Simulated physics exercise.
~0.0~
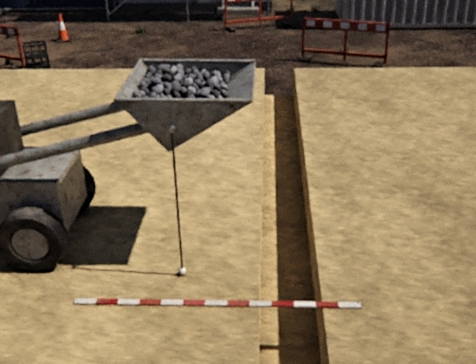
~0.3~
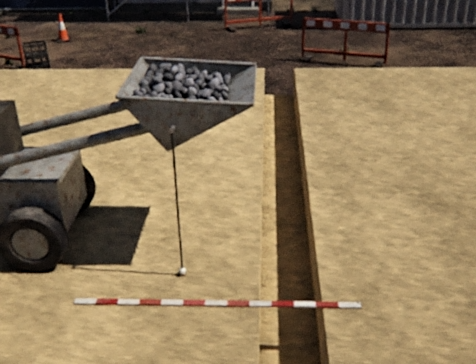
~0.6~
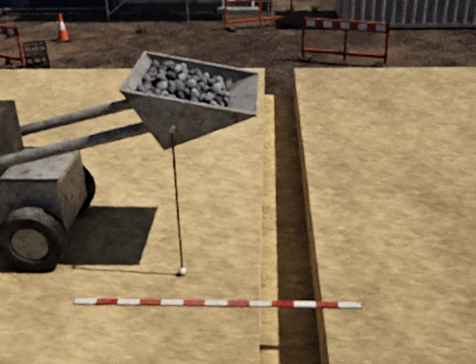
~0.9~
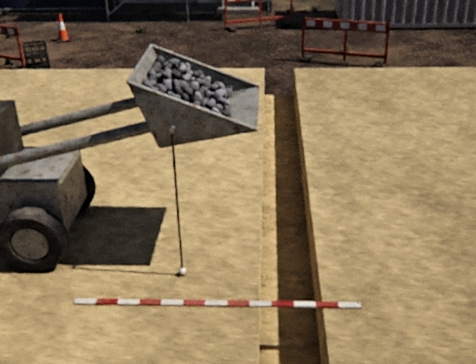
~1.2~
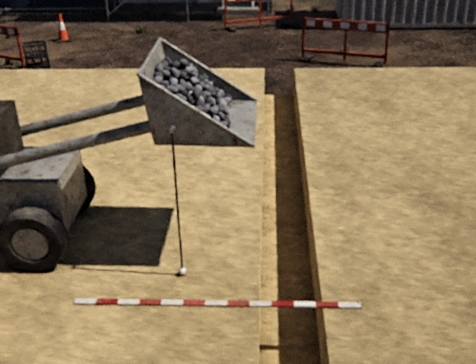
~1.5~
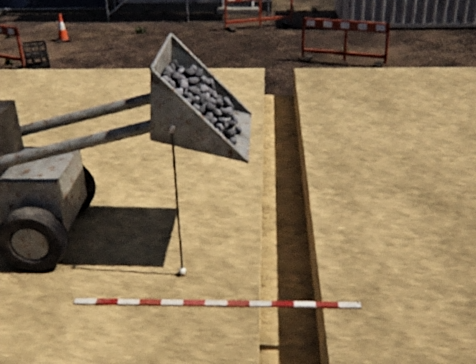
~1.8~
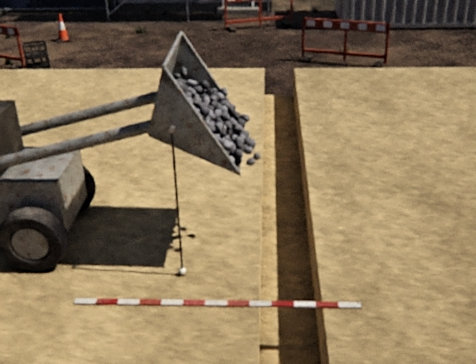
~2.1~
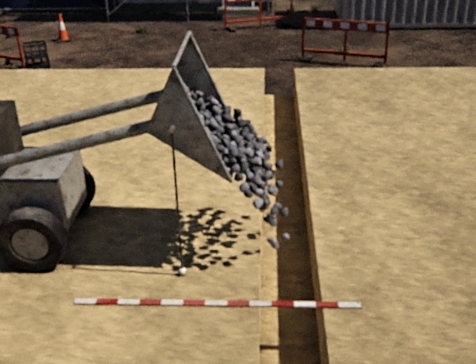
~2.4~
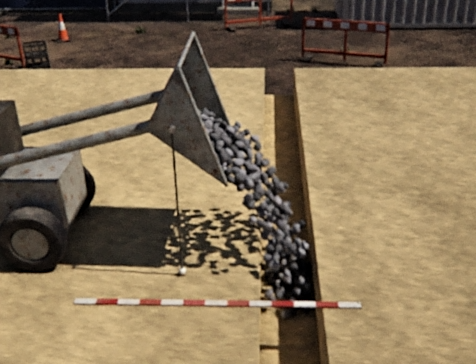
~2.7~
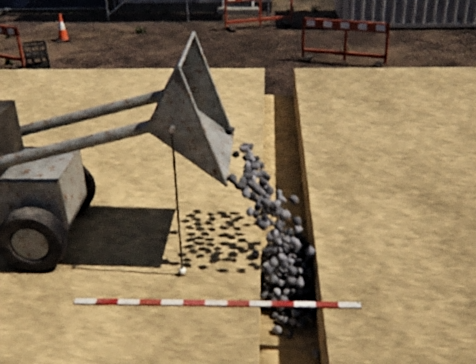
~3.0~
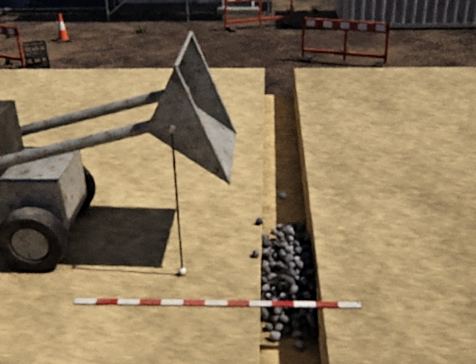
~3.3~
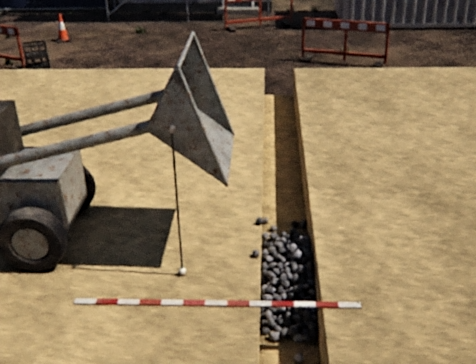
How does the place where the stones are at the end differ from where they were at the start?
At the start the stones were piled in the loader's raised bucket, but by the end nearly all of them lay lower down and to the right, in the trench.
